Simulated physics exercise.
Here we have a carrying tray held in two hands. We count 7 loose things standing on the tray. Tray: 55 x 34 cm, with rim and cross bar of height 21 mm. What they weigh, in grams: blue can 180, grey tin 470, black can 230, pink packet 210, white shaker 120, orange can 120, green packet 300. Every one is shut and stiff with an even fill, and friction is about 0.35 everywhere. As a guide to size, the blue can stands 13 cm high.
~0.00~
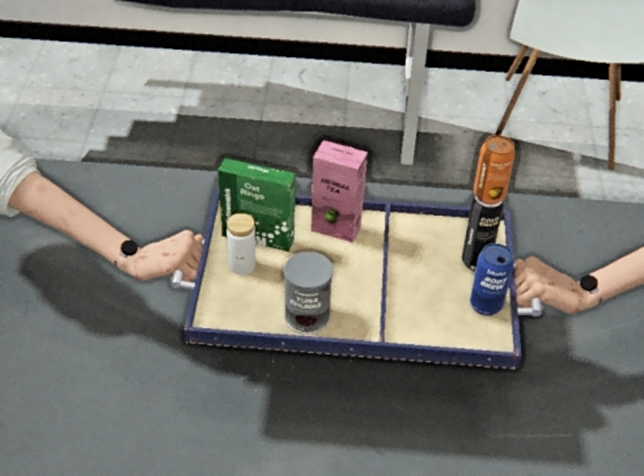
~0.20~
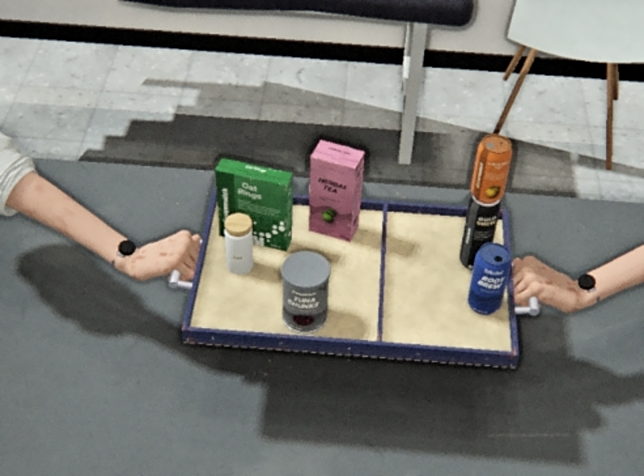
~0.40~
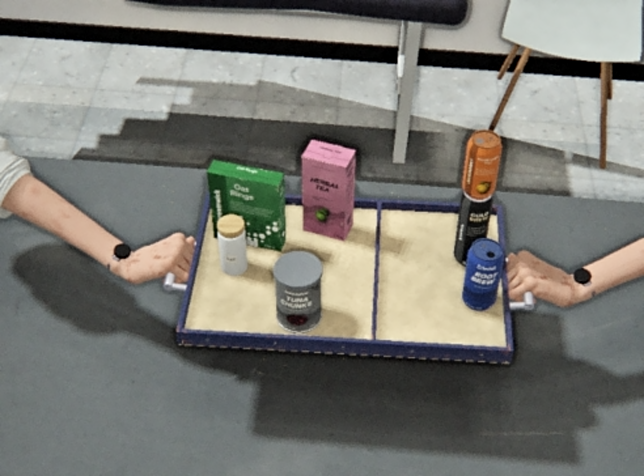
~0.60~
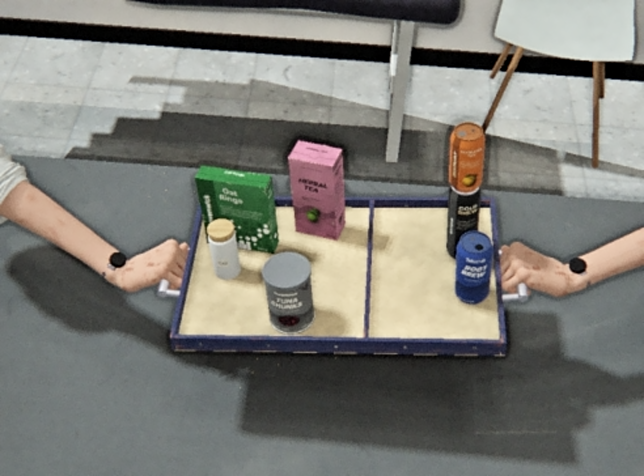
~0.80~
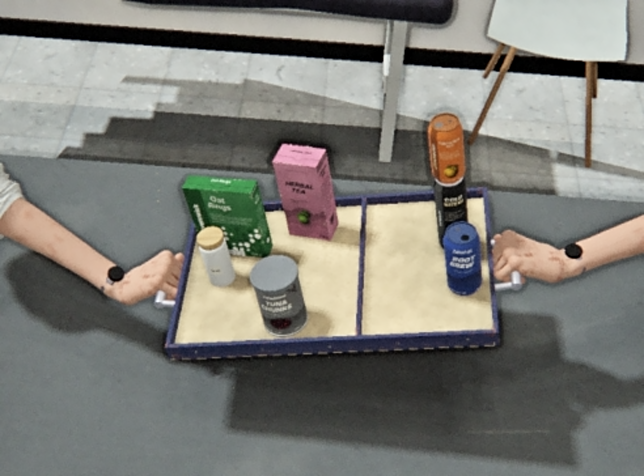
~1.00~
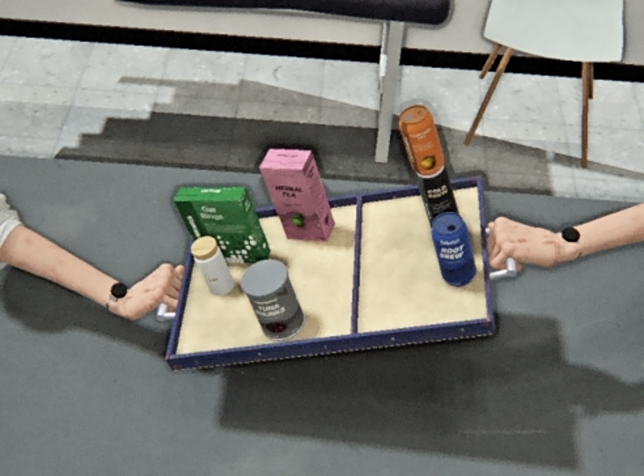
The footage shows two hands holding a sand-coloured tray with cans, packets, a grey tin and a white shaker standing on it; the tray starts level, then gradually tilts left edge down as the objects lean with it.
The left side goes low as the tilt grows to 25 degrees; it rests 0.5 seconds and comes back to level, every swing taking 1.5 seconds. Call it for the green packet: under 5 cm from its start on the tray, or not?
Under.
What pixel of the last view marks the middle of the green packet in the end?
Roughly at pixel (223, 200).
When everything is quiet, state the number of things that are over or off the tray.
Altogether, 4.
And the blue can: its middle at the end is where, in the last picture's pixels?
Close to pixel (256, 294) in the final view.
Around 1.30 s, tray tilted 23°, left edge down; black can on its side; orange can on its side.
Around 1.60 s, tray tilted 25°, left edge down; green packet shifted 2 cm near (215, 239); black can on its side; orange can tipped 71° against what carries it.
Around 1.90 s, tray tilted 25°, left edge down; pink packet and orange can now off the tray; green packet shifted 2 cm near (215, 240); black can on its side.
Around 2.70 s, tray tilted 17°, left edge down; green packet shifted 2 cm near (215, 225); blue can on its side; black can on its side.
Finally (4.1 s), off the tray, pink packet and orange can; on their side or leaning hard on the tray, blue can and black can; not toppled but over 5 cm from the start, grey tin; the other 2 still in place (within 5 cm). In the last view, green packet near (223, 200).
